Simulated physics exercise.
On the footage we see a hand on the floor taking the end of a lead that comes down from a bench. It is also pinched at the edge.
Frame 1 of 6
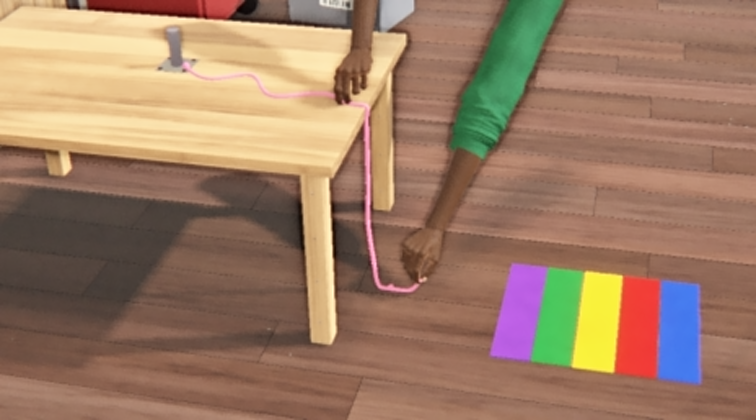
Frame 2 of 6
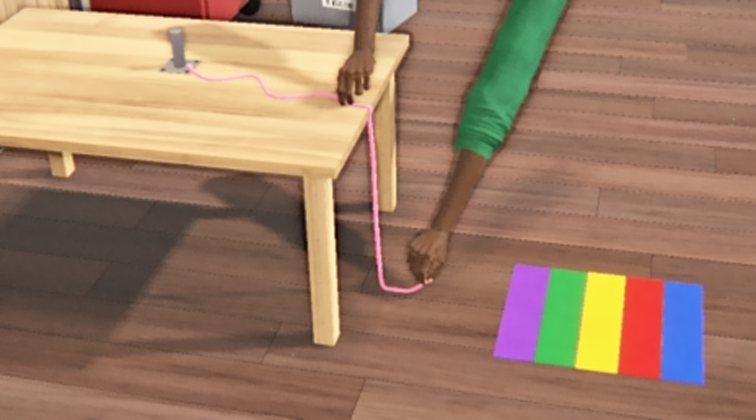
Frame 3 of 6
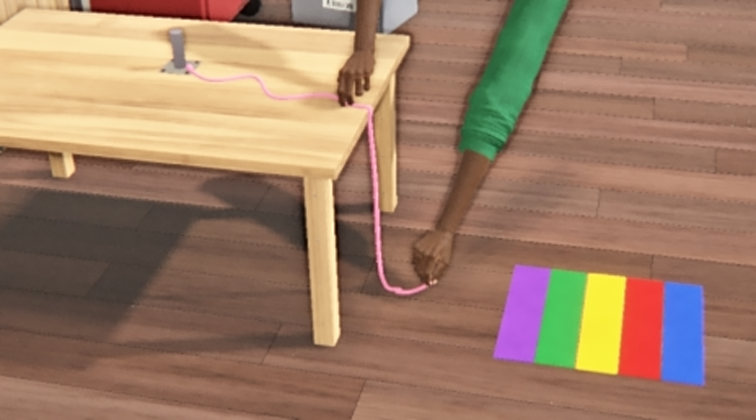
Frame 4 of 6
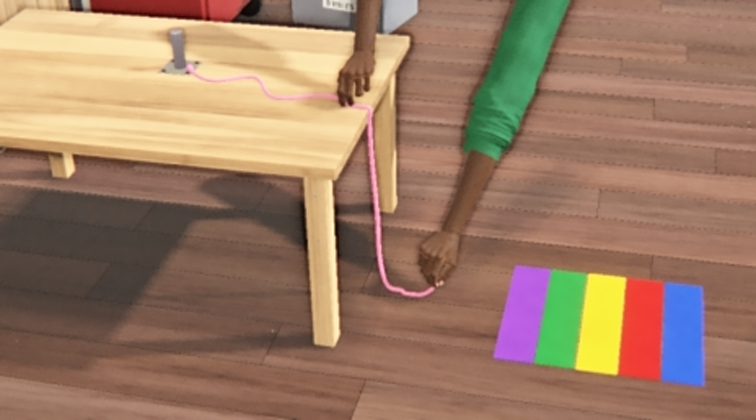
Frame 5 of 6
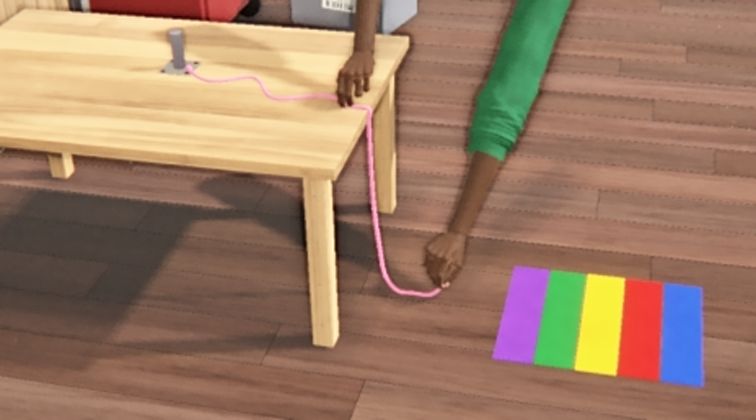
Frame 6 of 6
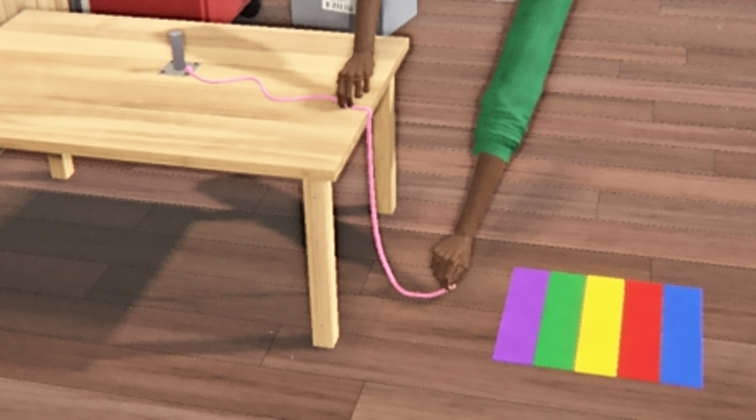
A hand on the floor slowly draws the end of a pink cord slightly right.
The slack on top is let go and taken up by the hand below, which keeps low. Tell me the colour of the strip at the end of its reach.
It is yellow.
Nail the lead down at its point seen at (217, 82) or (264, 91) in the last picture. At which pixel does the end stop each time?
Taking the tries in turn, you get (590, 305) and then (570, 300).
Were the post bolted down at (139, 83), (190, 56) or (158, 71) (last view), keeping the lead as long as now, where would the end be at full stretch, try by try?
Respectively (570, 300), (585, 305) and (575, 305).
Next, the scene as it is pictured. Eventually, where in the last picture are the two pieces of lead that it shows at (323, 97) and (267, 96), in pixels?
The first lands at (354, 102), while the second lands at (300, 92).
A little later, end near (531, 297); over purple.
Next, end near (574, 302); over green.
When it is tight, end near (601, 306); over yellow. The yellow one.
